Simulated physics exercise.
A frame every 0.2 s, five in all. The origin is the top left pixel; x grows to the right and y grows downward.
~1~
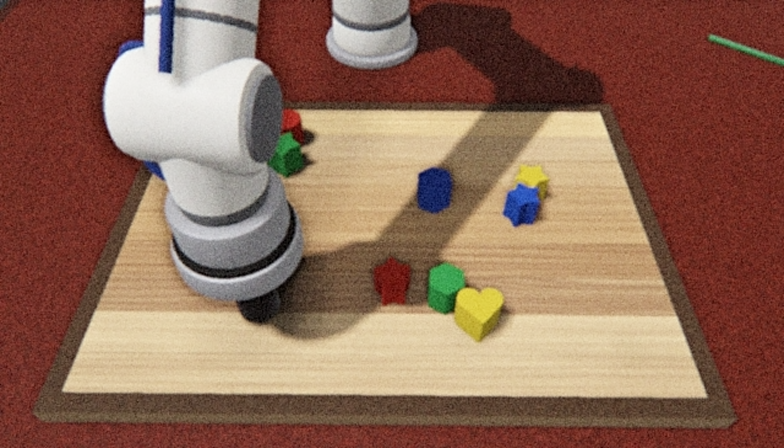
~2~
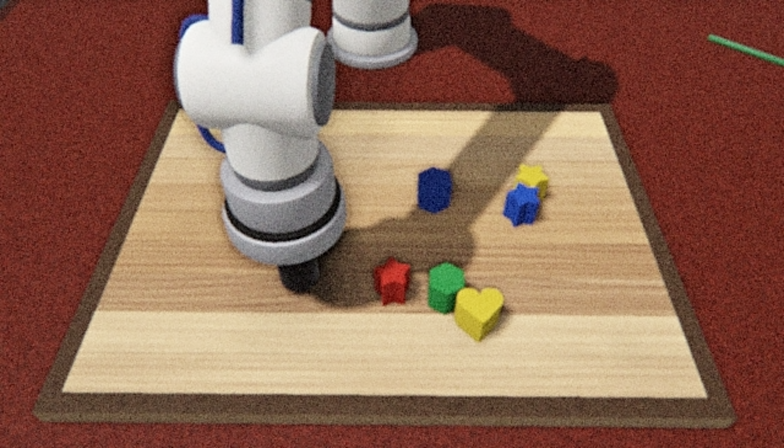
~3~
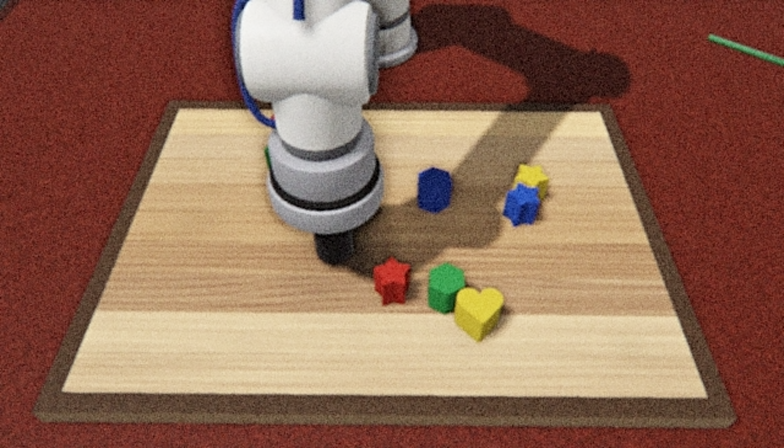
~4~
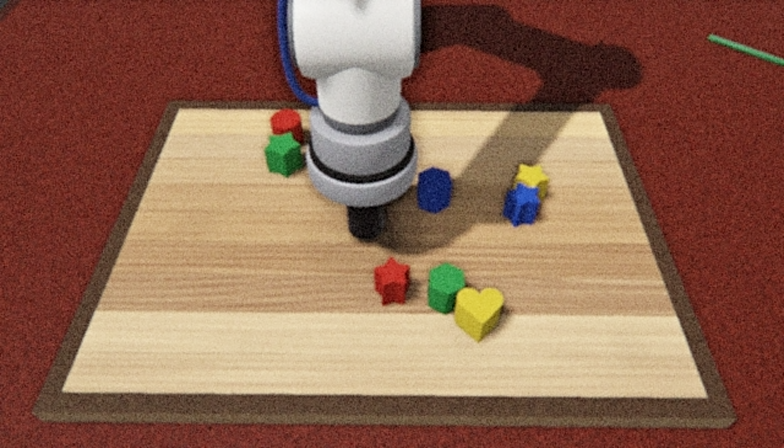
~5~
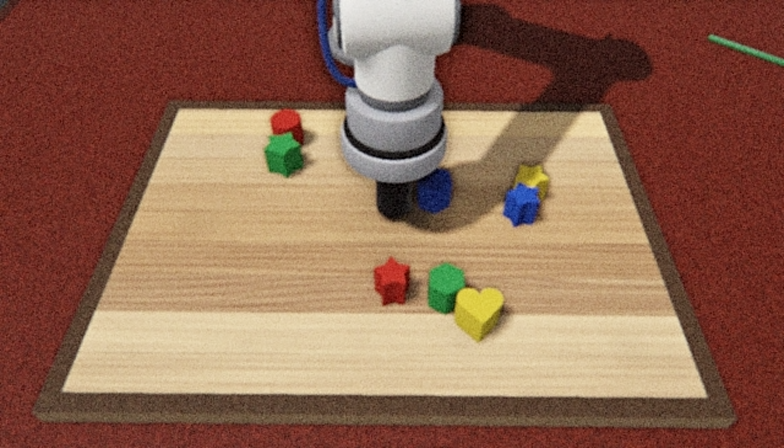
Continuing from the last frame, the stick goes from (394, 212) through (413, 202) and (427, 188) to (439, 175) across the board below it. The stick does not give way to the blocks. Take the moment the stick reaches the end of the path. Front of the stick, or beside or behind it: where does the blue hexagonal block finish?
I'm fairly sure the blue hexagonal block slides away from the front of the stick at some point.
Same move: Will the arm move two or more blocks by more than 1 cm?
No
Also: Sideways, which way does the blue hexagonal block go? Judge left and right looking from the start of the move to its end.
Toward the right.
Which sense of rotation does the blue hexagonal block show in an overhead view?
Clockwise, looking down.
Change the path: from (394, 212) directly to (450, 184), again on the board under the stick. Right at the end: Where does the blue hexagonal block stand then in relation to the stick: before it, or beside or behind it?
In front, still.
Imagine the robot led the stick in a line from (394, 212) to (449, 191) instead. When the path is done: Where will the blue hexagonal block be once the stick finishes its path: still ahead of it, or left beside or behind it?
The block stays ahead.
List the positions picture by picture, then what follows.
In the first frame, stick tip (260, 306); block tops, blue hexagonal block (435, 178).
In the second frame, stick (300, 276); blocks unchanged.
In the third frame, stick (335, 250); blocks unchanged.
In the fourth frame, stick (366, 227); blocks unchanged.
In the fifth frame, stick (394, 206); blue hexagonal block (435, 178).
The first path, step by step. Halfway along, stick (422, 188); blue hexagonal block (457, 169), turned 15° clockwise.
At the end, stick (440, 168); blue hexagonal block (469, 166), turned 35° clockwise.
